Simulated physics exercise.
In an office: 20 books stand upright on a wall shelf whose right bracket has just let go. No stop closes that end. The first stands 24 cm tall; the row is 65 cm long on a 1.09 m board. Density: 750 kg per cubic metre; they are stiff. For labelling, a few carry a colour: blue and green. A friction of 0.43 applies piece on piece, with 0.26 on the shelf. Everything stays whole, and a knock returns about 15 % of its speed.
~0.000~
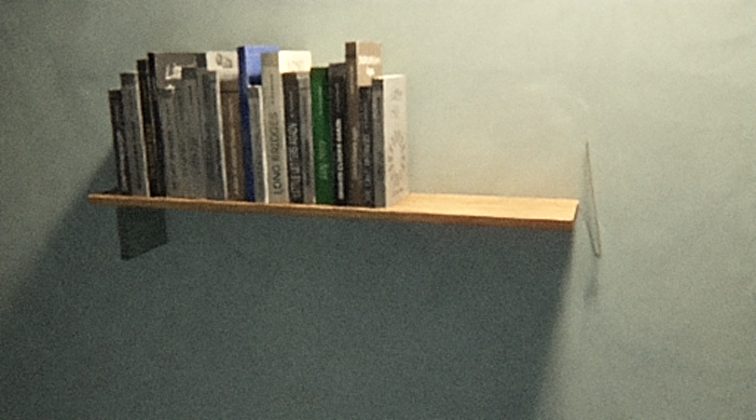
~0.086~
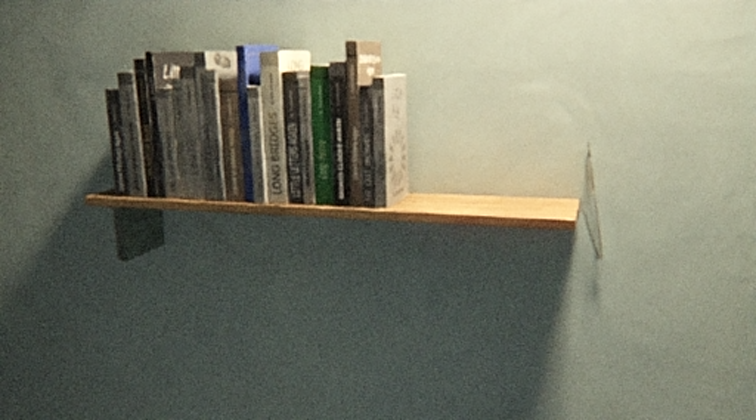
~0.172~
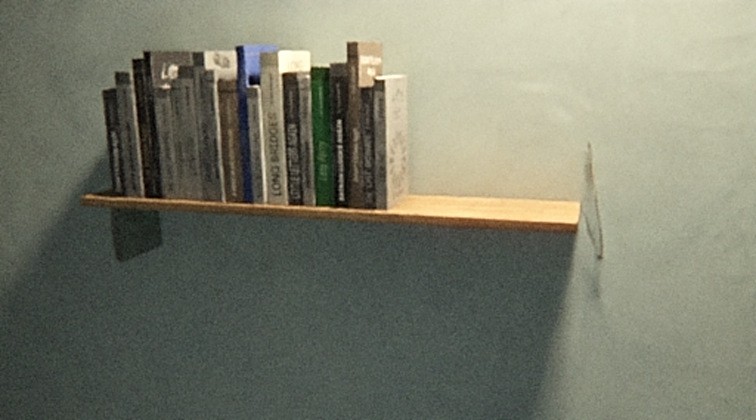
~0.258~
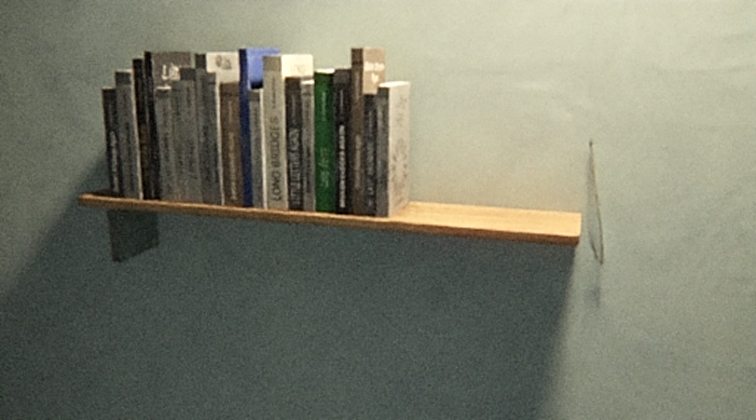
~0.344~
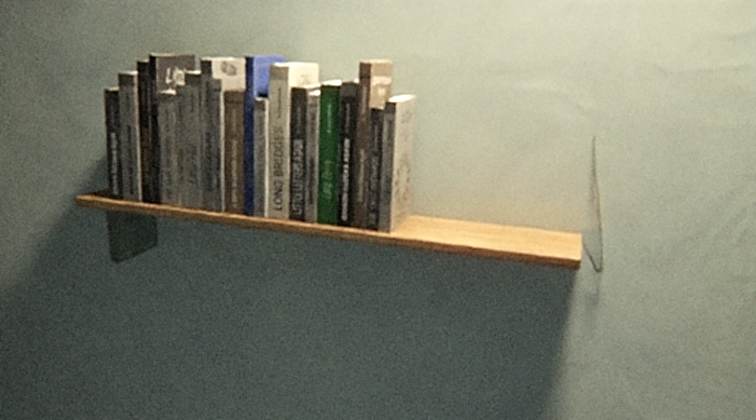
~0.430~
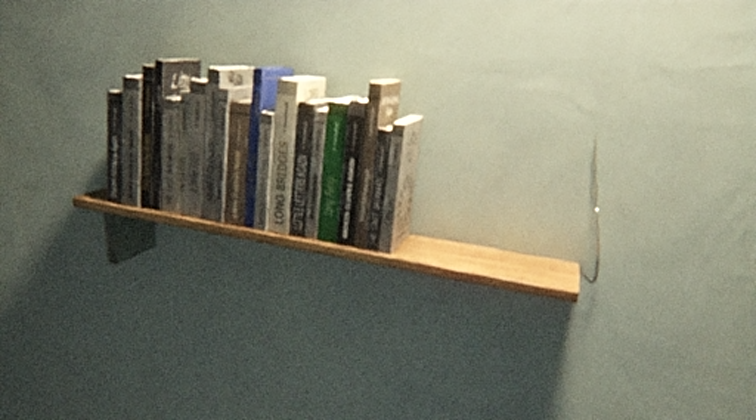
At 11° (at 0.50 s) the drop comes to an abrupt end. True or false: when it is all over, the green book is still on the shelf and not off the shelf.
False.
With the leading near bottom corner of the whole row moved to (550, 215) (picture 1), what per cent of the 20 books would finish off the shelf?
The share would be 40 %.
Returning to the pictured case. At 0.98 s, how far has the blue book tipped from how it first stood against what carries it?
Roughly 40°.
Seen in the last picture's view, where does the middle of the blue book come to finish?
Its middle finishes near pixel (438, 229) of the last picture.
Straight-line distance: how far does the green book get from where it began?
About 140 cm.
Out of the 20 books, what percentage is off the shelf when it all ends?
Something near 30 percent.
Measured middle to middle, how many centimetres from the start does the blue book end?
Displacement of blue = 40 cm.
Around 0.66 s, none of the 20 books off the shelf, 20 disturbed; green book tipped 13°; blue book tipped 13°.
Around 0.98 s, none of the 20 books off the shelf, 20 disturbed; green book tipped 51°; blue book tipped 44°.
Around 1.44 s, 3 of the 20 books off the shelf; green book tipped 63°; blue book tipped 64°.
Around 1.86 s, 6 of the 20 books off the shelf; green book on its side; blue book tipped 63°.
Finally (2.3 s), 6 of the 20 books off the shelf; green book on its side; blue book tipped 61°. Seen by the last camera, middles, blue book near (438, 229).
